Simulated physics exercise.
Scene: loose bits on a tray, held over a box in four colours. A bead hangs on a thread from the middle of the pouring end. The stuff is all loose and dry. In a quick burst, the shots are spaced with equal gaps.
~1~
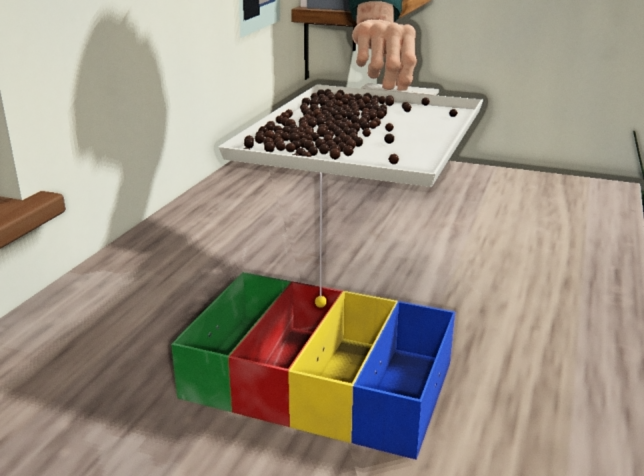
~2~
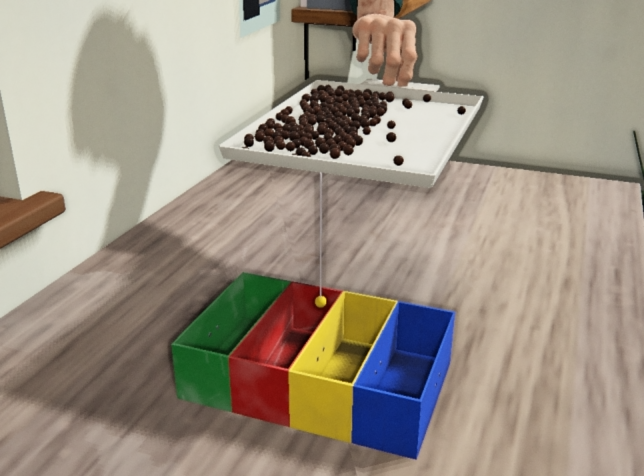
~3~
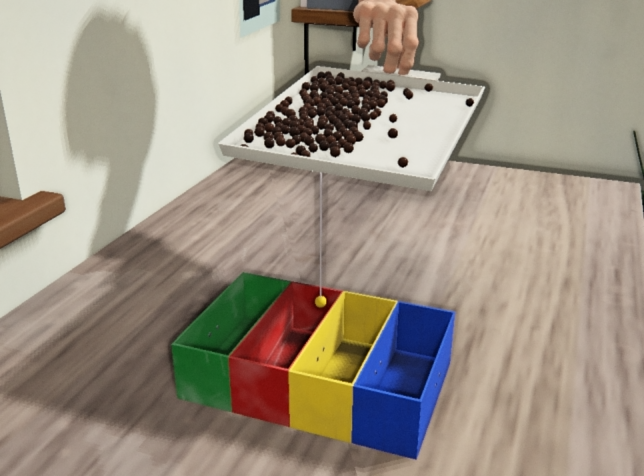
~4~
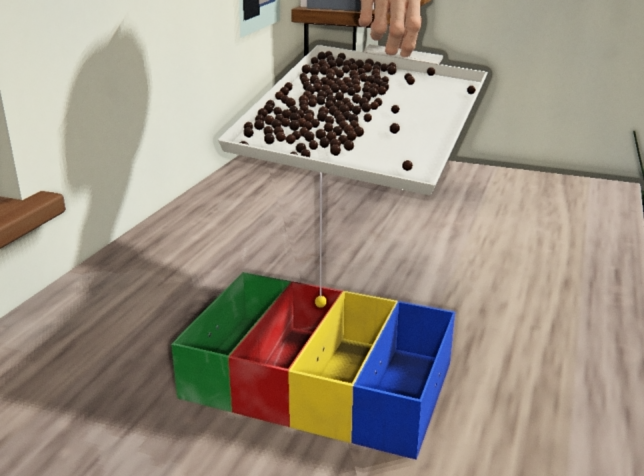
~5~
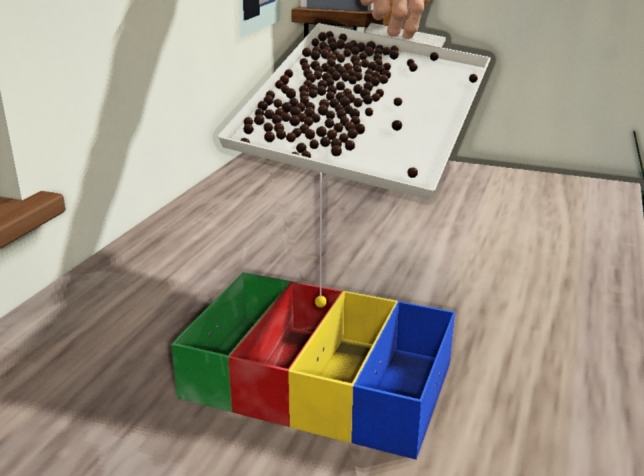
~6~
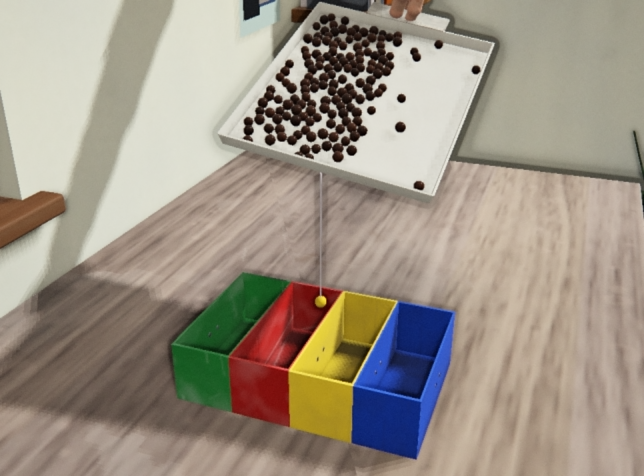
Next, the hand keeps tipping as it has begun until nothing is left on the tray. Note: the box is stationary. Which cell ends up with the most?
The blue cell.
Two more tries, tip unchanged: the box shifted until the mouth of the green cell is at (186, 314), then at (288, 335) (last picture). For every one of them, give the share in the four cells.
Roughly 20 %, then roughly 90 %.
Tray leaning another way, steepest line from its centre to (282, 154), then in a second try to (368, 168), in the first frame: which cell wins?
In order, it comes out as the green cell and the cell in blue.
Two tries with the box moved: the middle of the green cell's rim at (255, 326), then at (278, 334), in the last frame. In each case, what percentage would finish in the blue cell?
About 60 per cent, then about 30 per cent.
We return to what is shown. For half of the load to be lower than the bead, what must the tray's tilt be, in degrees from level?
Approx. reading: About 75°.
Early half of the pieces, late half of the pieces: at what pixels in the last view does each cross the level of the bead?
Near (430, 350) to start, and near (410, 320) afterwards.
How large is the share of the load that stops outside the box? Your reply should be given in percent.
Roughly 40 percent.
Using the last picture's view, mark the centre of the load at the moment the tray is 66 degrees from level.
About (408, 236).
Shortly afterwards, tray tipped steeply; near half on the tray; a little in the blue cell; only a few in the yellow cell; near half falling or outside the box.
Next, tray tipped past a quarter turn; only a few on the tray; near half in the blue cell; a little in the yellow cell; only a few in the red cell; near a third falling or outside the box.
Some moments later, tray tipped past a quarter turn; near half in the blue cell; a little in the yellow cell; only a few in the red cell; near a third falling or outside the box.
In the end, tray tipped past a quarter turn; near half in the blue cell; a little in the yellow cell; only a few in the red cell; none at all in the green cell; near a third outside the box.
